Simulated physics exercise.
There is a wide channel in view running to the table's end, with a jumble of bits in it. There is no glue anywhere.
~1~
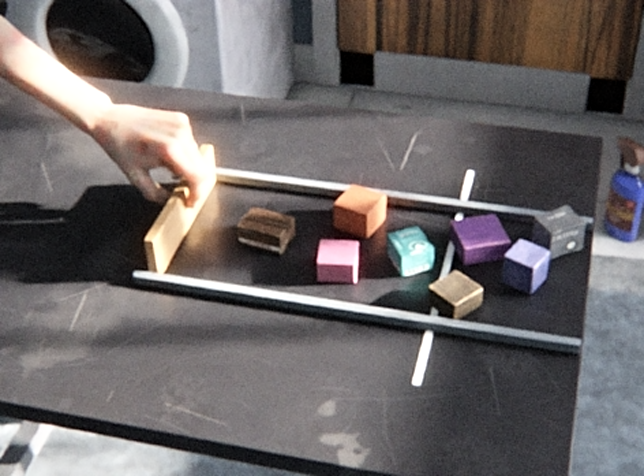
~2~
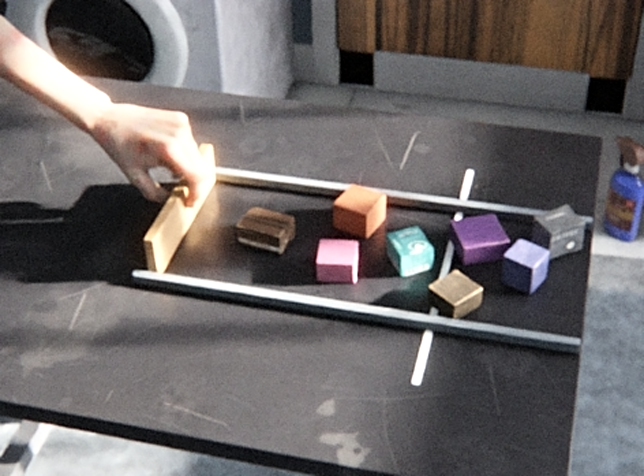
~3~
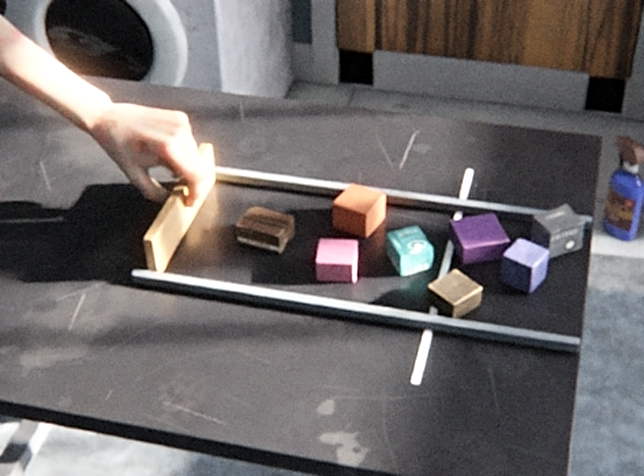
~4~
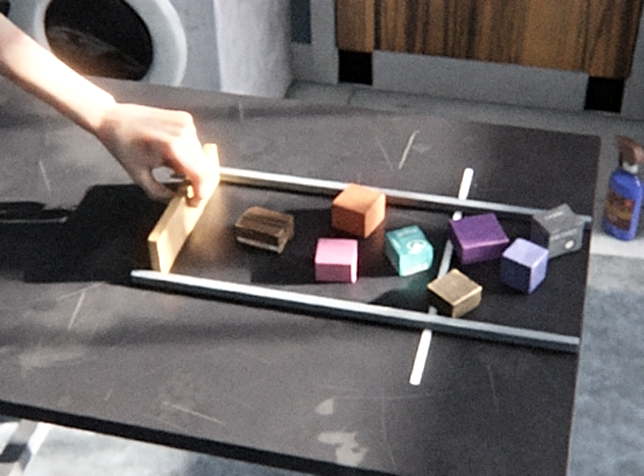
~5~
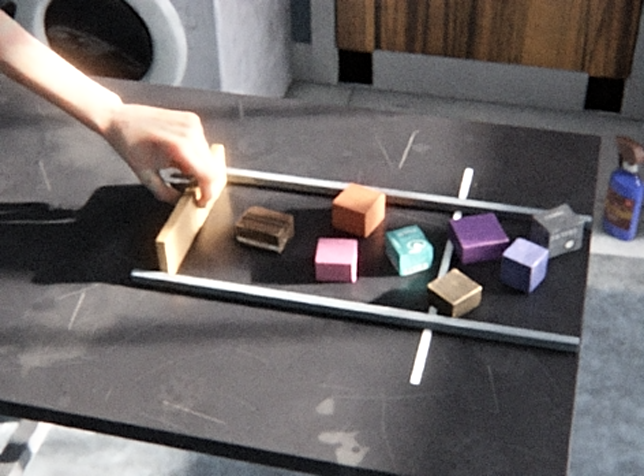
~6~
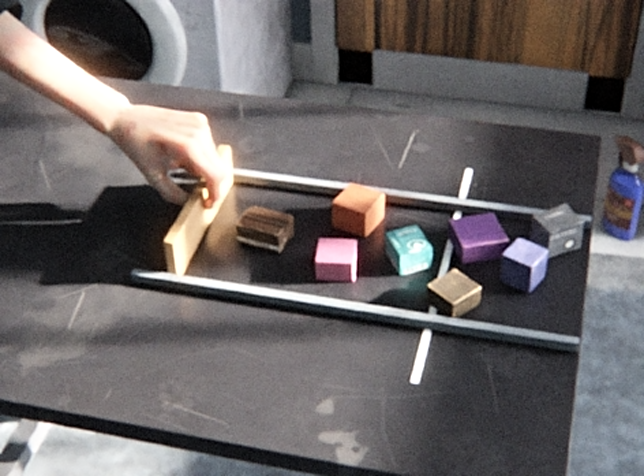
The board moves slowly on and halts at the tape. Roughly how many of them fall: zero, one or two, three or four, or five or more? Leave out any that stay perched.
I expect that none will fail to stay on the table.
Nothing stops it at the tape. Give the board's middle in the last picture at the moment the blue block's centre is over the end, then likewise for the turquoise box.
When the blue block crosses, the middle is near (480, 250); when the turquoise box crosses, near (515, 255).
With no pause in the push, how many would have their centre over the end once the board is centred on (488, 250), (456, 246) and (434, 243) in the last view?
The counts: 2, 0 and 0.
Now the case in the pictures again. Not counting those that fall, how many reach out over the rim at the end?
So the number is 1.
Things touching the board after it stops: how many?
3.
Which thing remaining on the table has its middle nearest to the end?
The foremost one is the grey box.
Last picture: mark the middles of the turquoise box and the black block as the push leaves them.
In the last picture the turquoise box sits around (509, 274) and the black block around (491, 305).
A little later, none off yet; grey box at rest near (556, 231); blue block at rest near (524, 265); purple block at rest near (478, 238).
When it is over, the number that fall off is zero.
